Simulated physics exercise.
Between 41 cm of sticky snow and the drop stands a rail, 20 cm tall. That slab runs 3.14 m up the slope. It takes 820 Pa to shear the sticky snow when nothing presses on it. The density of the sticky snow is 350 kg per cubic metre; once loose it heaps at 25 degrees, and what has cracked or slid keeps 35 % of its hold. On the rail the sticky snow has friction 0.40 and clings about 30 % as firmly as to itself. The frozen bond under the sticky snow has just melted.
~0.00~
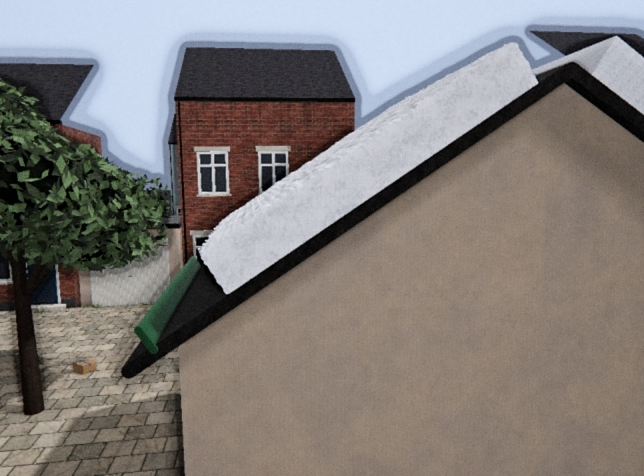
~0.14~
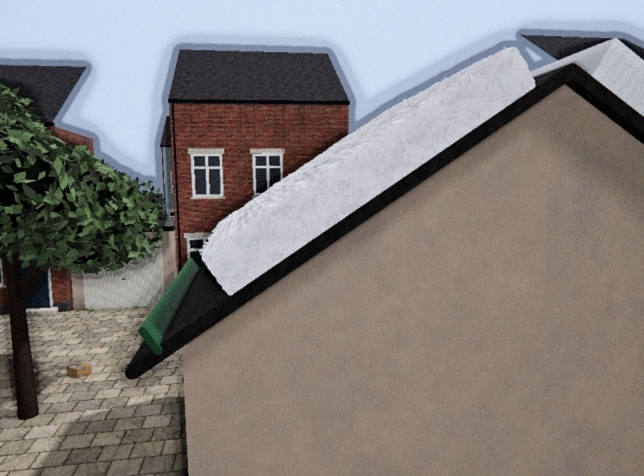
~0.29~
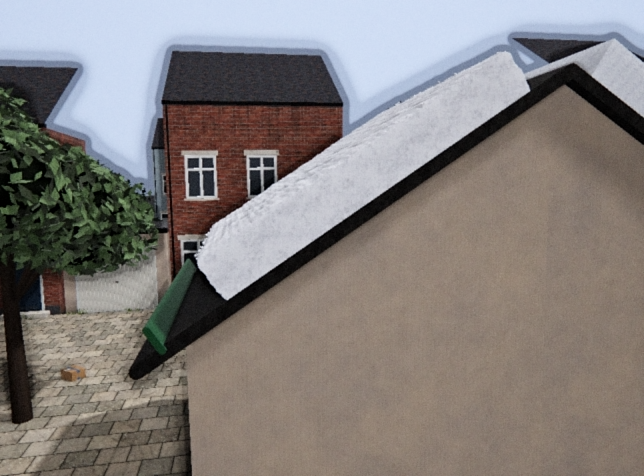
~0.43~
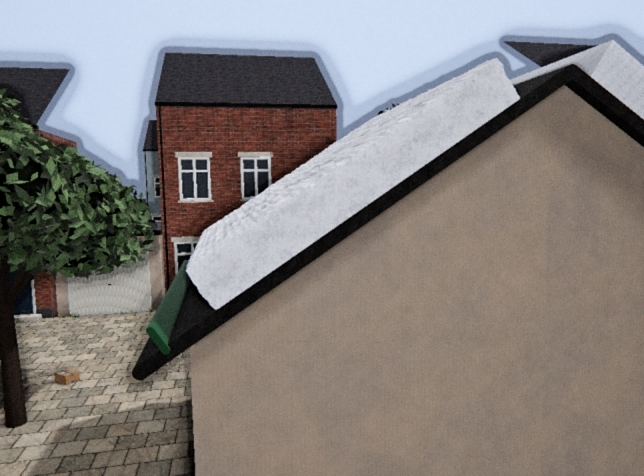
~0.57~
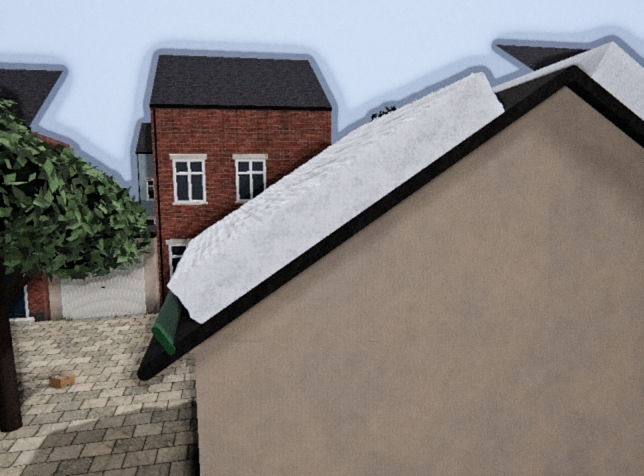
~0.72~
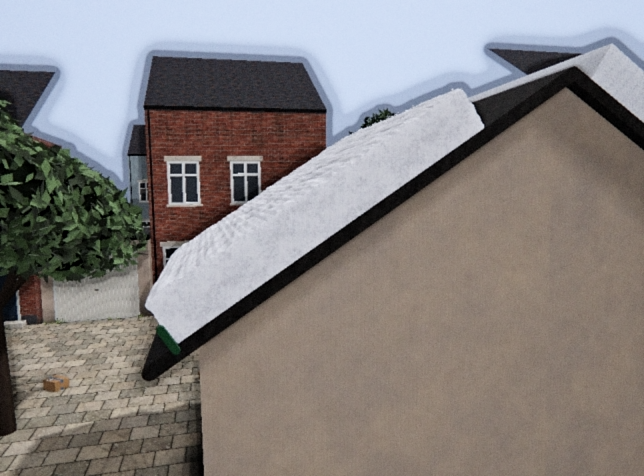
At the start, a thick white slab of snow lies on a dark sloping roof, above a green rail near the lower edge. The slab creeps down to the left, then slides faster in one piece, baring dark roof near the peak and covering most of the rail.
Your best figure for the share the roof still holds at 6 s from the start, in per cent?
About 52 %.
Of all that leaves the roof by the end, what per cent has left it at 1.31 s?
About 50 %.
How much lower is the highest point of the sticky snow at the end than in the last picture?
Roughly 0.9 m.
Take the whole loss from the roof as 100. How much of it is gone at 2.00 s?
About 90 %.
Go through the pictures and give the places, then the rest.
Leading edge of the sticky snow at (201, 259), in the first picture.
Leading edge of the sticky snow at (203, 261), its middle shifted 2.6 cm, in the second picture.
Leading edge of the sticky snow at (199, 265), its middle shifted 11 cm, in the third picture.
Leading edge of the sticky snow at (188, 275), its middle shifted 24 cm, in the fourth picture.
Leading edge of the sticky snow at (171, 290), its middle shifted 44 cm, in the fifth picture.
Leading edge of the sticky snow at (147, 309), its middle shifted 69 cm, 4 % of it past the rail, in one piece, in the sixth picture.
After 1.31 s, 77 % of the snow is on the roof.
After 2.00 s, 55 % of the snow is on the roof.
After 2.70 s, 52 % of the snow is on the roof.
After 3.40 s, 52 % of the snow is on the roof.
After 6.00 s, at the end, 52 % of the snow is on the roof.
